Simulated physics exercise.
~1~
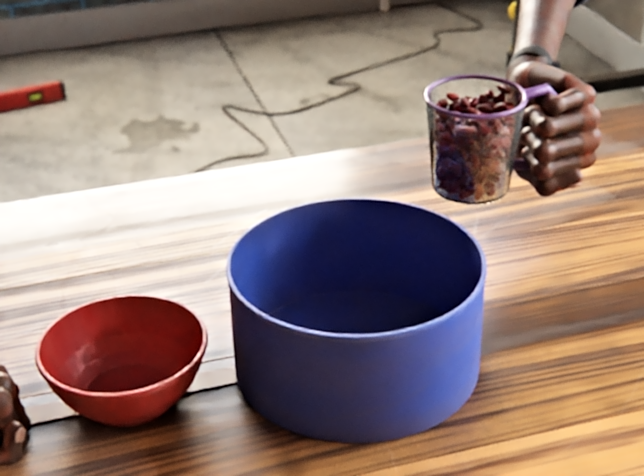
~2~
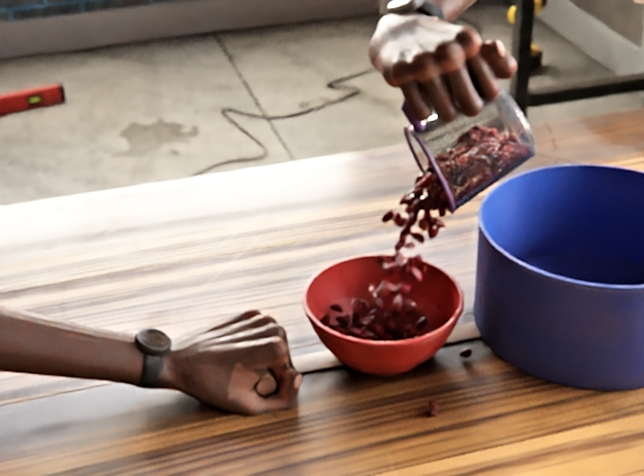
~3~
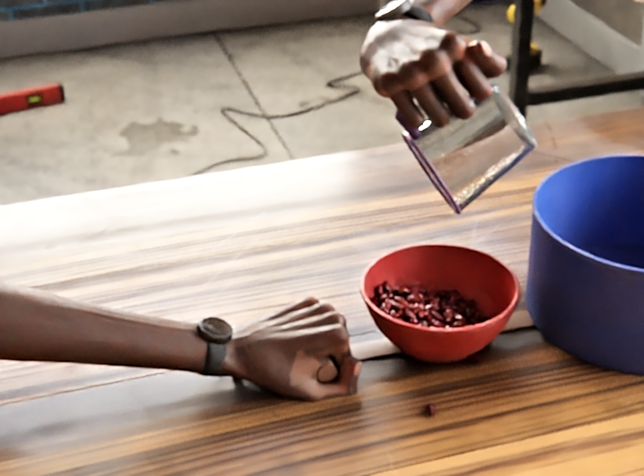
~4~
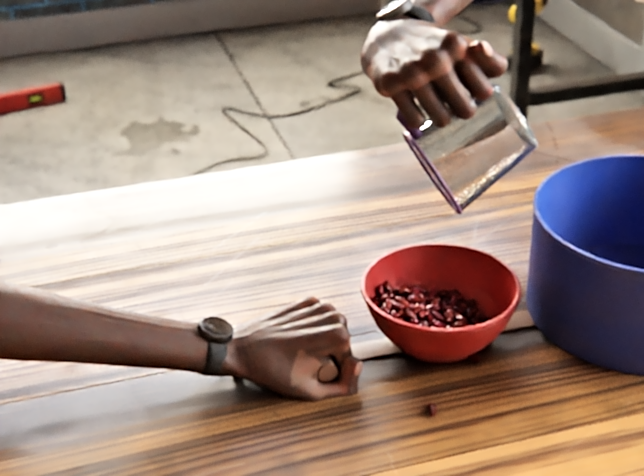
On a striped wooden table above a bare concrete floor, a red bowl sits to the left of a larger blue pot, while a hand holds up a clear cup full of dark red beans. The bowl and pot shift to the right, with another hand resting on the table to the left of the bowl. The cup tips over, and the beans pour down into the red bowl. The bowl and pot move slightly farther right before stopping. At the end, the emptied cup stays tilted above, and the beans lie in the red bowl.
